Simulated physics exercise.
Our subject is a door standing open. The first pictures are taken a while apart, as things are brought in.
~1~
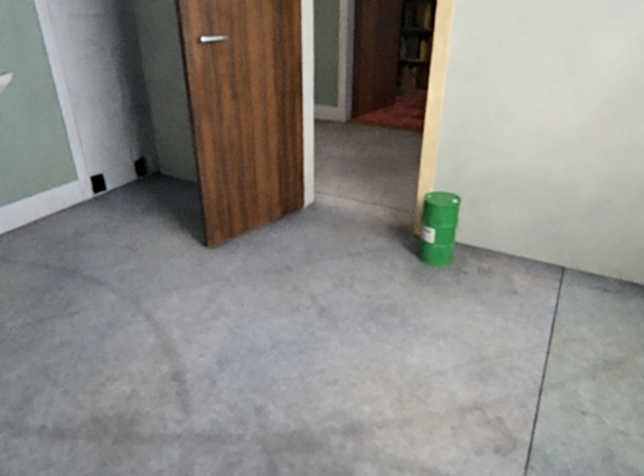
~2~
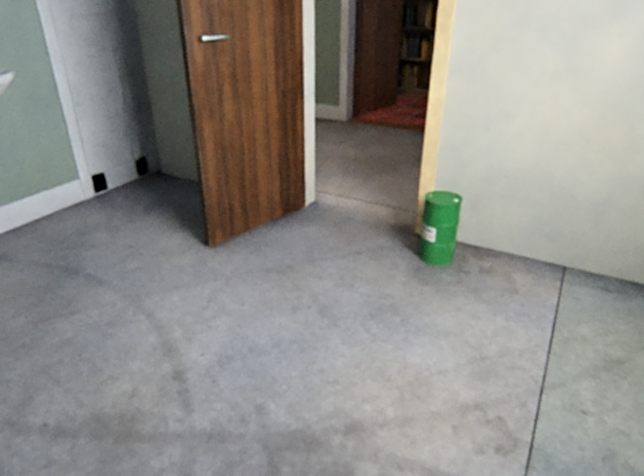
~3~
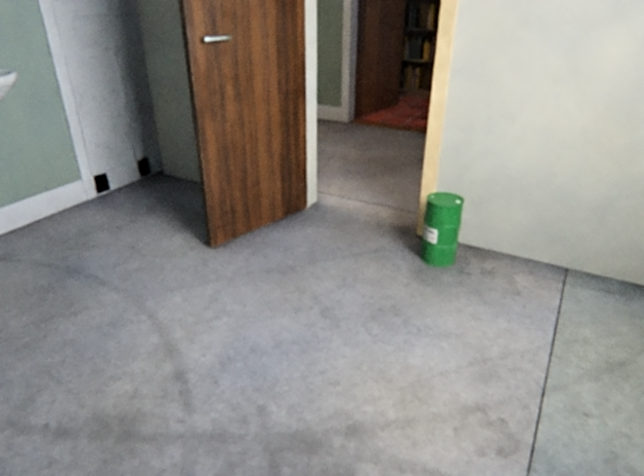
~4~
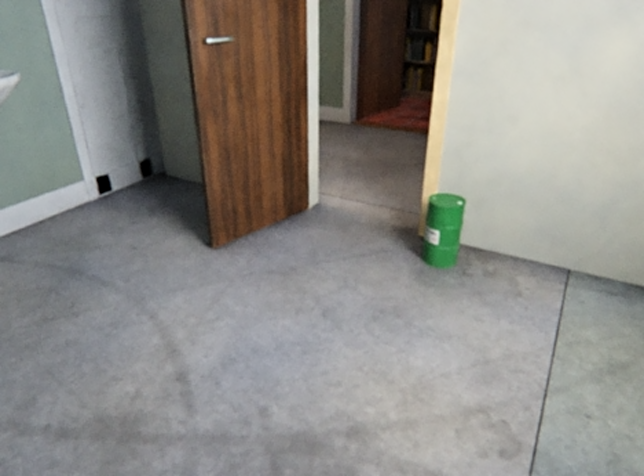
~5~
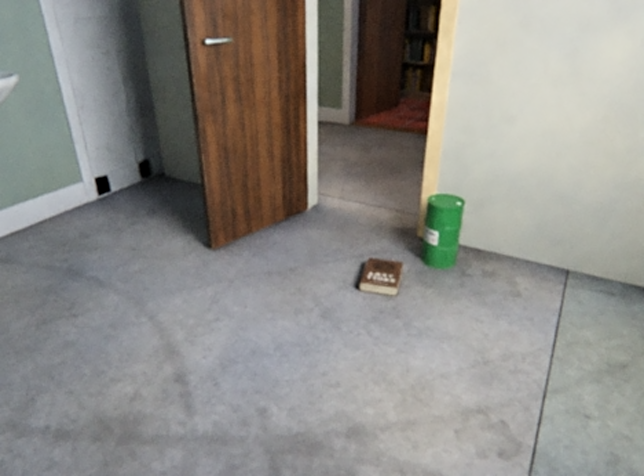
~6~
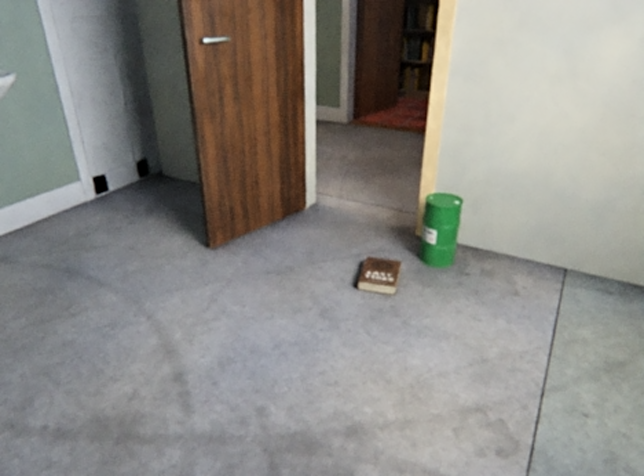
At first, a wooden door stands wide open on a grey floor, with a green canister beside the door frame to its right, and nothing moves. Then a brown book appears lying on the floor between the door and the canister, while the door and canister stay still.
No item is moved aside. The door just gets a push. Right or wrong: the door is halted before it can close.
Wrong, it closes fully.
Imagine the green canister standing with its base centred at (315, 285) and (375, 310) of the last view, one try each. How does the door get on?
In order, the door swings completely to, then swings completely to.
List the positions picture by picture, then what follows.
The first picture shows door wide open and still; green canister (438, 229).
The second picture shows door wide open and still; green canister (439, 228).
The third picture shows door wide open and still; green canister (441, 230).
The fourth picture shows door wide open and still; green canister (443, 231).
The fifth picture shows door wide open and still; green canister (442, 232).
The sixth picture shows door wide open and still; brown book (381, 275); green canister (440, 230).
Then, 0.60 s later than the last frame, door 78° open.
Then, 1.00 s later than the last frame, door 47° open.
Then, 1.40 s later than the last frame, door 15° open.
When it is over, door 0° open; both as before. End places, in pixels of the last picture, brown book near (381, 275).
